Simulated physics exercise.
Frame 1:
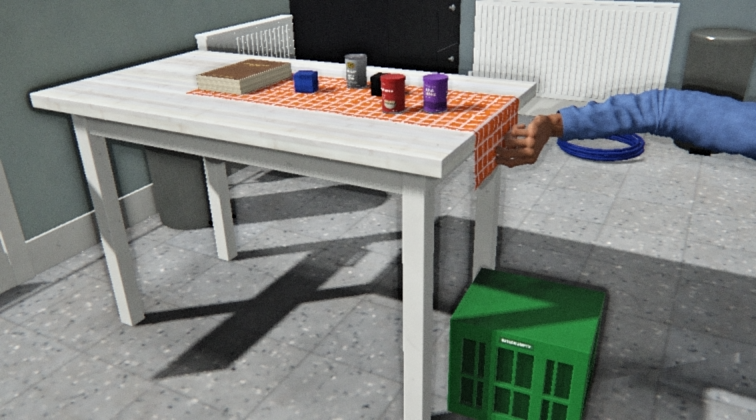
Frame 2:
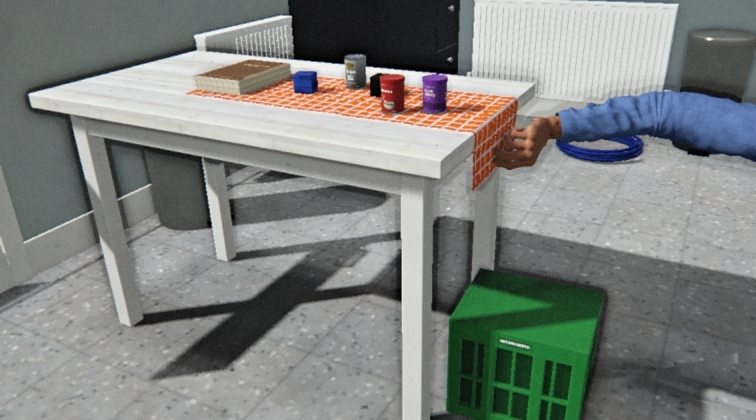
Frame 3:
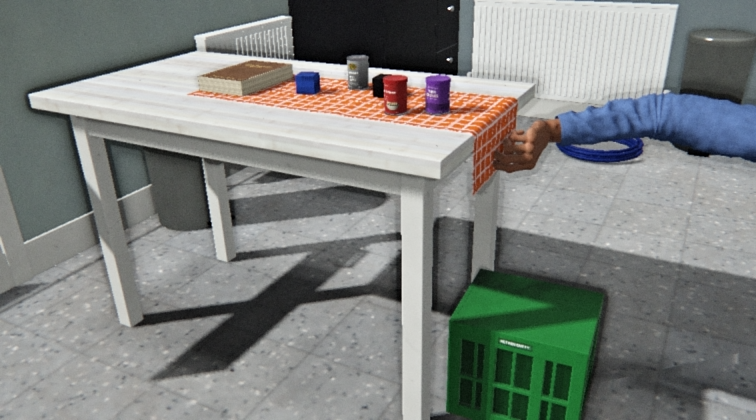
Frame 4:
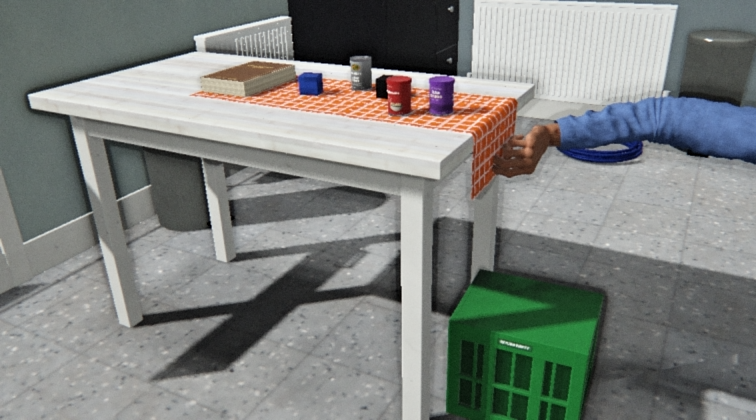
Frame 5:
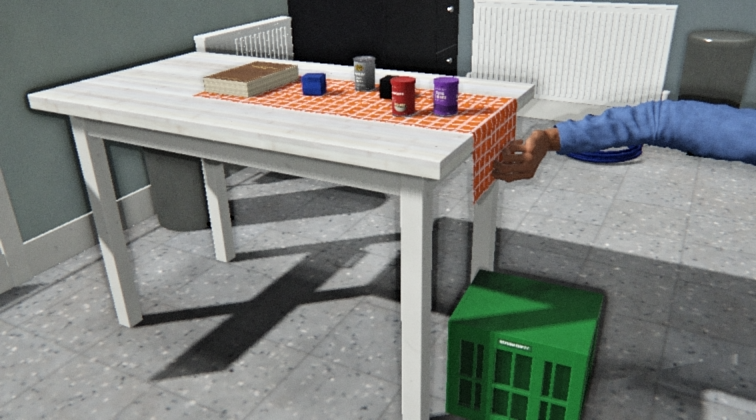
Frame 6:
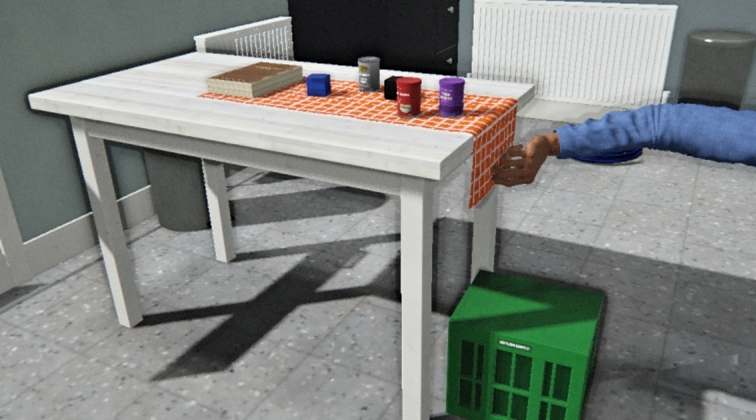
An arm in a blue sleeve reaches in from the right of a grey-floored room, seen from slightly above, its hand gripping the end of an orange patterned cloth on a white table. On the cloth sit a brown book, a blue cube, and grey, black, red and purple items, with a green crate below. The hand slowly draws the cloth down, and the things shift slightly right with it.
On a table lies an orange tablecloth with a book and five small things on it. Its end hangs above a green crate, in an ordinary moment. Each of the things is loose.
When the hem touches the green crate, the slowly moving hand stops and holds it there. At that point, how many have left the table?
Three.
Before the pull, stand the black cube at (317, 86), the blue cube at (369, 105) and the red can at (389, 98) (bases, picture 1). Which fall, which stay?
Result - black cube retained; blue cube lost; red can lost.
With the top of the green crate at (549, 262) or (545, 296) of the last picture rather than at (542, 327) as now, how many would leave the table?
Counting them gives 1 and 2.
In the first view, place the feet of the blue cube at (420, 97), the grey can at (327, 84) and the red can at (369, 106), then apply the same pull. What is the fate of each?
Watch the blue cube go down, the grey can hang on and the red can go down.
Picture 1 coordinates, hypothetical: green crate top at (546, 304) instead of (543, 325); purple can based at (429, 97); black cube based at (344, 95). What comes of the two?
The purple can comes down; the black cube holds on.
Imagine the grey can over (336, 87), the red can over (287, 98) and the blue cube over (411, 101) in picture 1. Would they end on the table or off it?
Here's the result: The grey can remains in place, the red can remains in place and the blue cube leaves the top.
A little later, hem near (493, 225); all still up.
Next, hem near (492, 258); purple can and red can gone.
Later still, hem on the crate; purple can, red can and black cube gone.
When it is over, hem on the crate; purple can, red can and black cube gone. The count of fallen things is three.
